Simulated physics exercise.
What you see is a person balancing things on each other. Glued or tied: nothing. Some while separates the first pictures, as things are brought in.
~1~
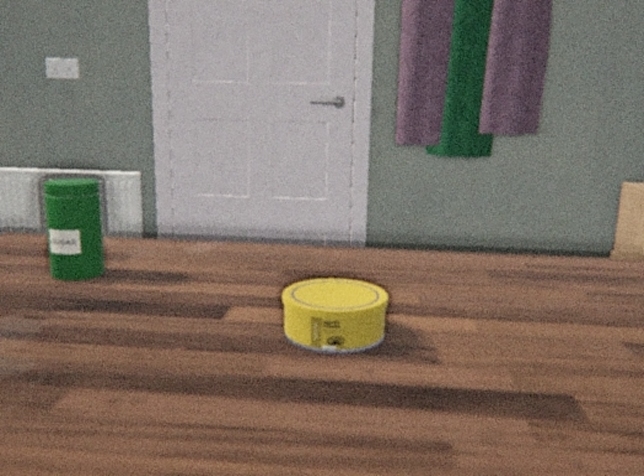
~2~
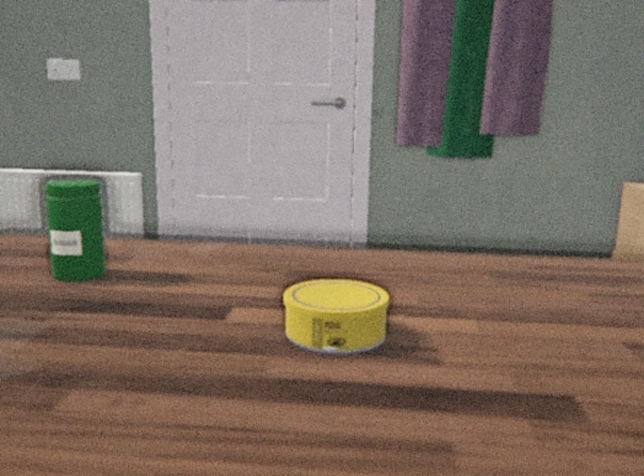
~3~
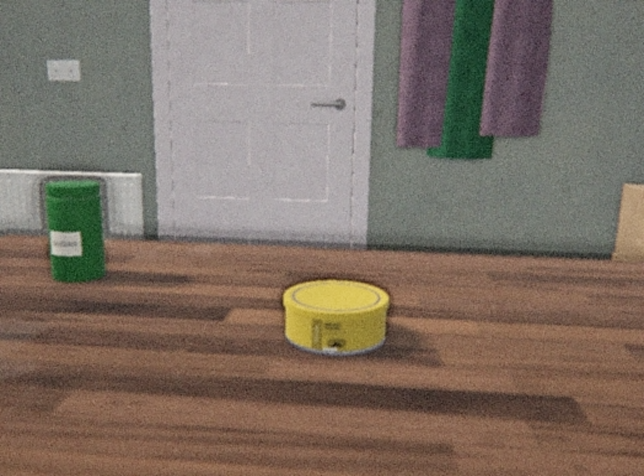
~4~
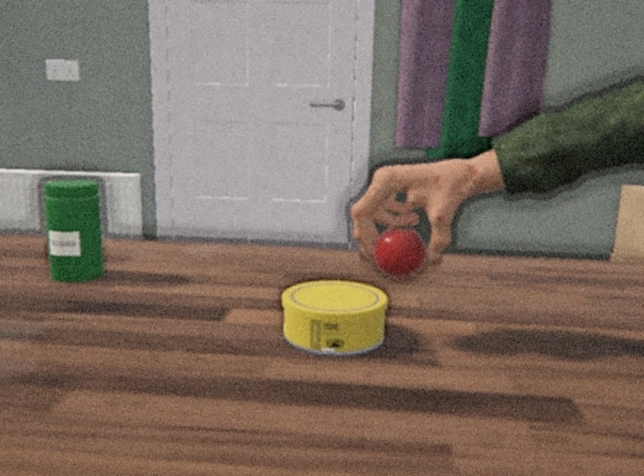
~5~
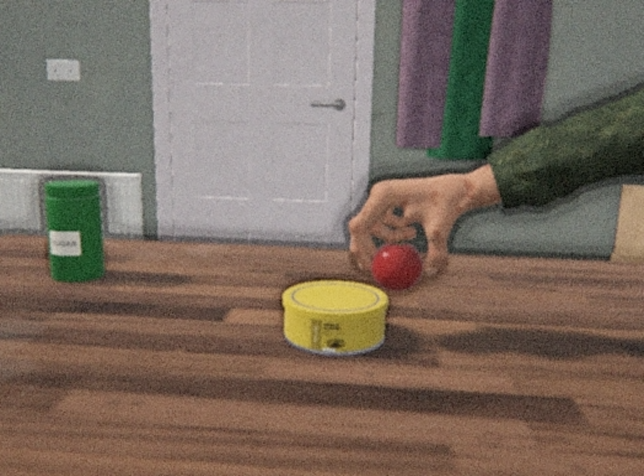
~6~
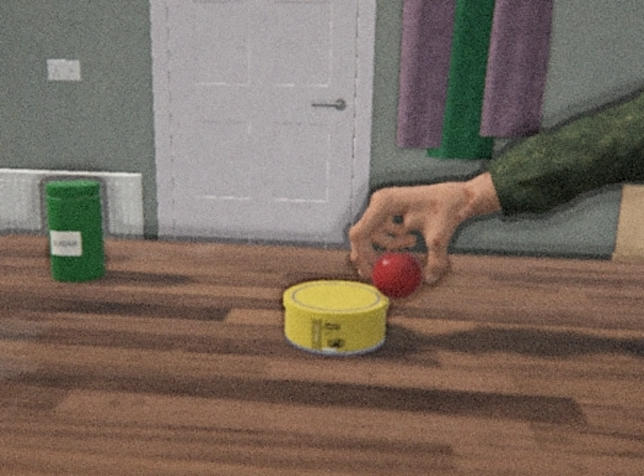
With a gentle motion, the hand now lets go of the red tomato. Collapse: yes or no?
Collapse: Yes.
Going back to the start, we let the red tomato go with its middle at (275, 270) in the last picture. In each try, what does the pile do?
The pile then goes over.
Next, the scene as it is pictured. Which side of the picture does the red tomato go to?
Rightwards.
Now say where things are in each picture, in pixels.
The last thing is not in view yet; green jar (75, 228), in the first picture.
The last thing is not in view yet; green jar (76, 230), in the second picture.
The last thing is not in view yet; green jar (76, 230), in the third picture.
Coming down; red tomato (400, 252); green jar (75, 230), in the fourth picture.
Coming down; red tomato (397, 266); green jar (75, 230), in the fifth picture.
Set down, still held; red tomato (397, 274); green jar (76, 230), in the sixth picture.
Then, 0.30 s after the last picture, red tomato rolled a little near (413, 290).
Then, 0.40 s after the last picture, red tomato now fallen.
At rest, fallen, red tomato; the other 2 in place. Seen from the same camera at the end, red tomato near (427, 317). The pile loses its balance.
